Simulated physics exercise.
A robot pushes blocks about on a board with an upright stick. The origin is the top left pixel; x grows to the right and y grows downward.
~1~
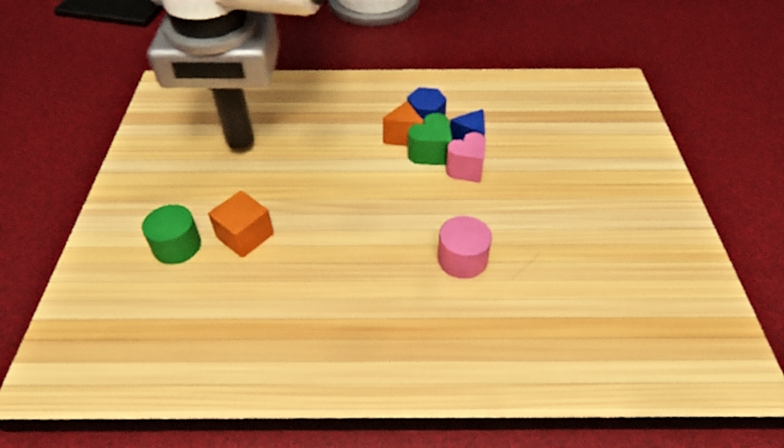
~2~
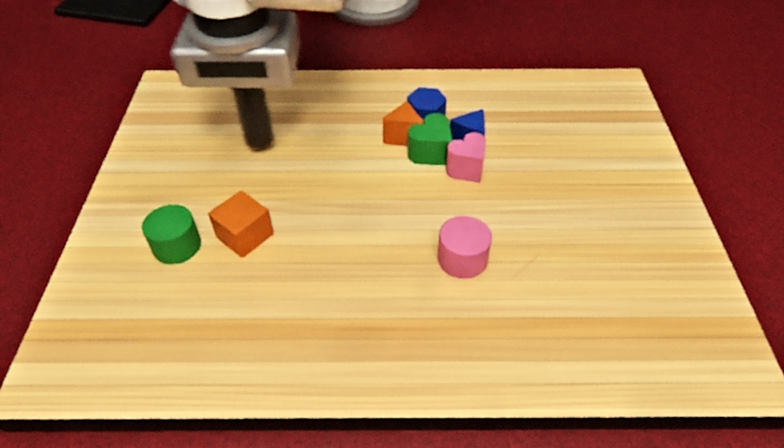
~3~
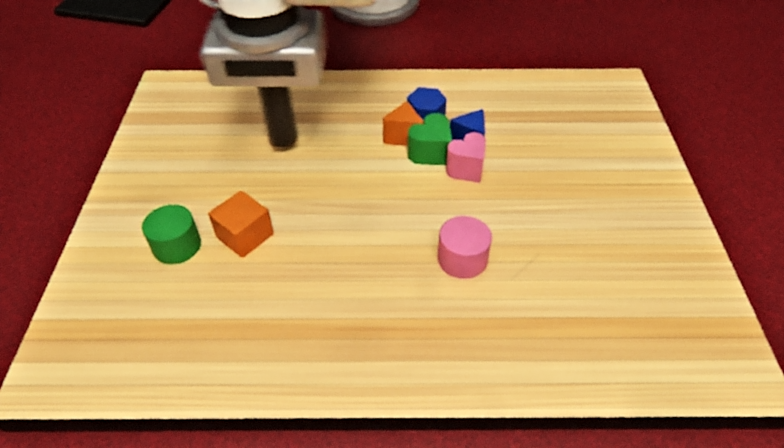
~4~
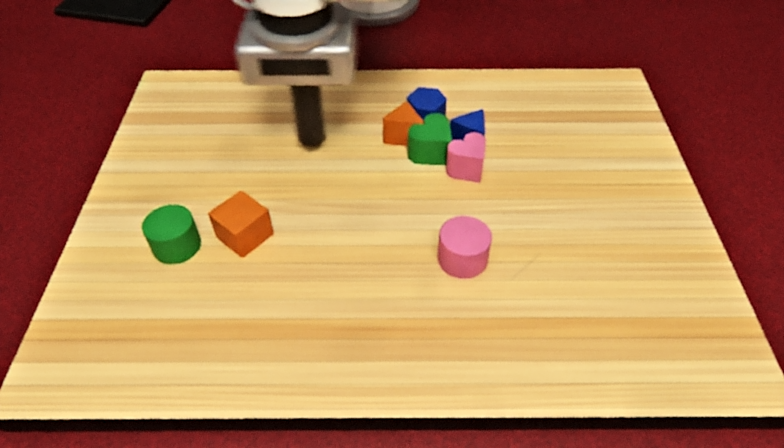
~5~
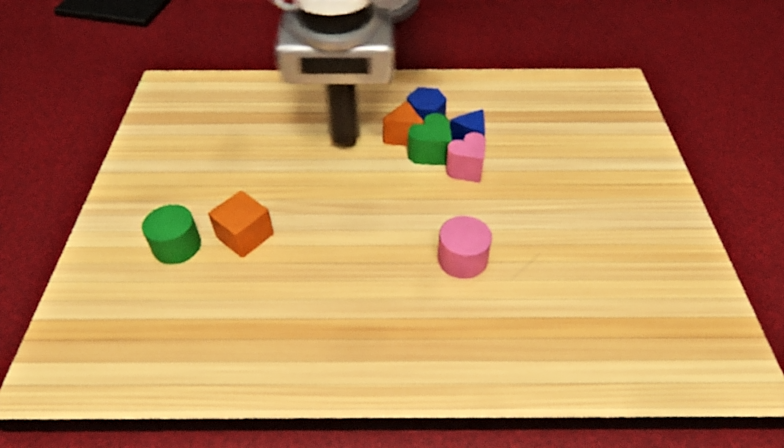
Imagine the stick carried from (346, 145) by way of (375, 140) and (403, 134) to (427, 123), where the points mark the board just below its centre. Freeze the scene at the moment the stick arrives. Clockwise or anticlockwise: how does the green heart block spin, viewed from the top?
Prediction: Clockwise.
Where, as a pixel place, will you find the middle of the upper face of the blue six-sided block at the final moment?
For the centre of its top, I'd go with (450, 84).
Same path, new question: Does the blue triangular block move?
I believe so.
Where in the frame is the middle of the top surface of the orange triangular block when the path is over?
It will likely be found at (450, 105).
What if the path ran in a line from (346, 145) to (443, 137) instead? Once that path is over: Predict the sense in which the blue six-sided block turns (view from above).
I'd predict that, seen from above, the blue six-sided block rotates counter-clockwise.
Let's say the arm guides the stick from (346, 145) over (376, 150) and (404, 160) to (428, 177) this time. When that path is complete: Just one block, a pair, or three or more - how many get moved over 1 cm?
My count: 1.
The first path, step by step. One third of the way, stick at (375, 130); orange triangular block at (409, 114); green heart block at (435, 128); blue triangular block at (476, 120).
Two thirds of the way, stick at (403, 124); orange triangular block at (430, 111), turned 30° anticlockwise; blue six-sided block at (437, 91), turned 30° anticlockwise; green heart block at (440, 129), turned 20° clockwise; blue triangular block at (482, 121).
At the end, stick at (427, 114); orange triangular block at (452, 107), turned 20° anticlockwise; blue six-sided block at (450, 84), turned 55° anticlockwise; green heart block at (440, 130), turned 20° clockwise; blue triangular block at (483, 121), turned 10° anticlockwise.
